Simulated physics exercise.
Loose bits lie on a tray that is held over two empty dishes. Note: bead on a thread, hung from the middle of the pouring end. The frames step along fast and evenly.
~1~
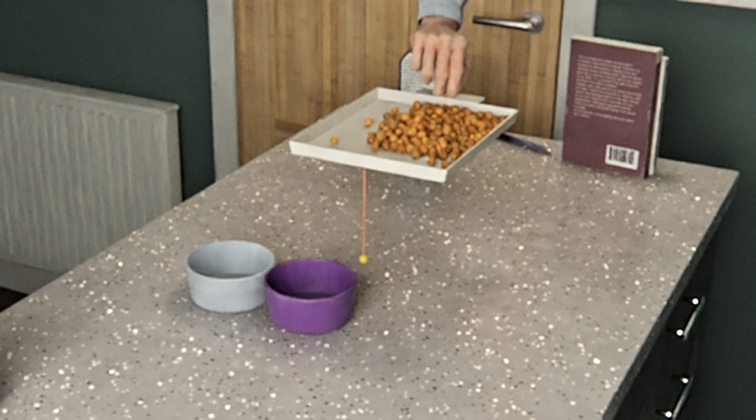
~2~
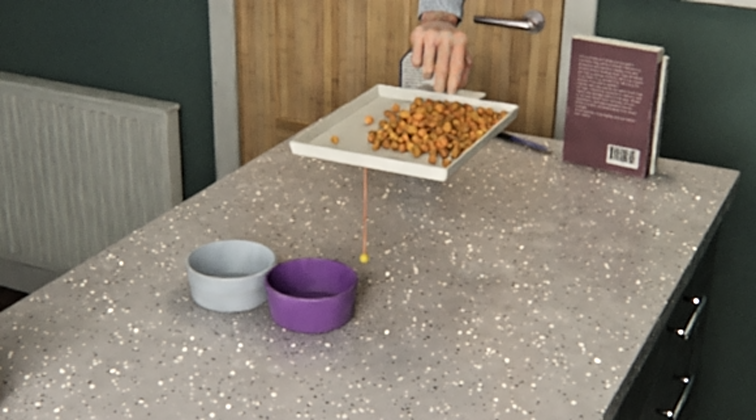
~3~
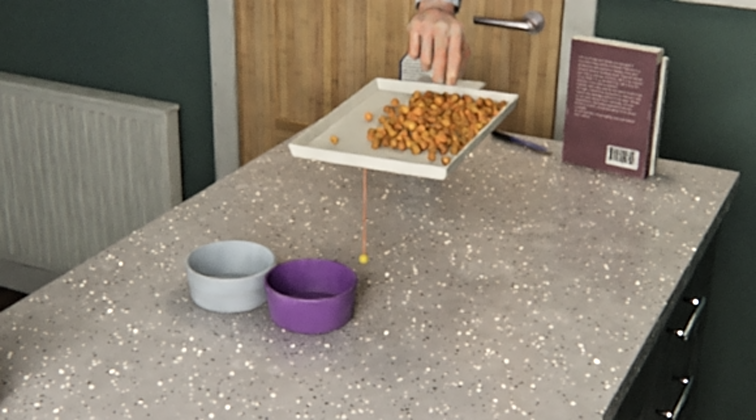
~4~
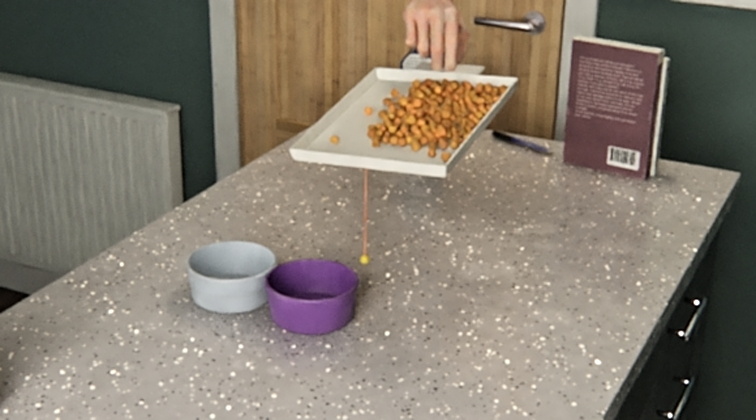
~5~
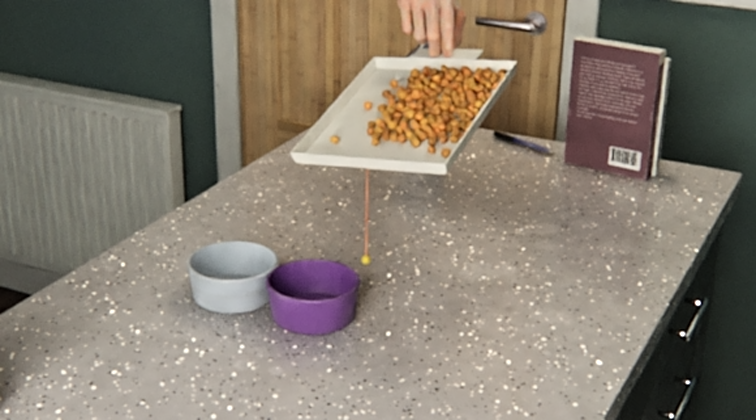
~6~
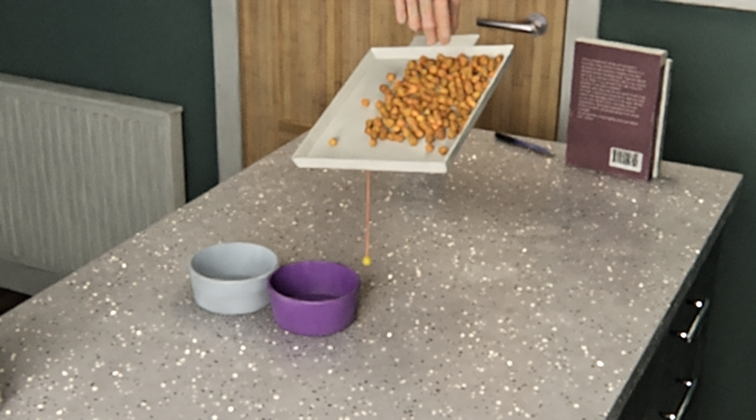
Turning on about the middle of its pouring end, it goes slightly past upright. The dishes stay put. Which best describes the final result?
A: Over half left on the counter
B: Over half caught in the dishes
Answer: B.
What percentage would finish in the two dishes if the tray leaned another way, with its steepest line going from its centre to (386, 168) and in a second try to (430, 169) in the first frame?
Roughly 20 percent, then 0 percent.
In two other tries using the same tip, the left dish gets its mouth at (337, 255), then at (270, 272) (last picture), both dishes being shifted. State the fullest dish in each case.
Trial one goes to the left of the two, trial two to the left of the two.
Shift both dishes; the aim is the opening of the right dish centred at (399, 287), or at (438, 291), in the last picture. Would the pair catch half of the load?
Taking the places in turn, it's past half and then shy of half.
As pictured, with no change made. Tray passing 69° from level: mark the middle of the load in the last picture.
I'd put it at about (333, 144).
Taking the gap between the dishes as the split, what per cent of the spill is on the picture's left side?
Close to 10 %.
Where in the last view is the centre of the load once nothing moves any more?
Centre at rest, last view: Approx. (306, 302).
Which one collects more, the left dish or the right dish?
That would be the right of the two, then.
Just after the last frame, tray tipped steeply; the larger part on the tray; just a few in the right dish; just a few in the left dish; roughly a quarter in the air.
A moment on, tray tipped past a quarter turn; roughly a third on the tray; roughly a quarter in the right dish; about a tenth in the left dish; about a tenth outside both; roughly a quarter in the air.
Further on, tray tipped past a quarter turn; roughly two thirds in the right dish; about a tenth in the left dish; roughly a third outside both.
When it is over, tray tipped past a quarter turn; roughly two thirds in the right dish; about a tenth in the left dish; roughly a third outside both.
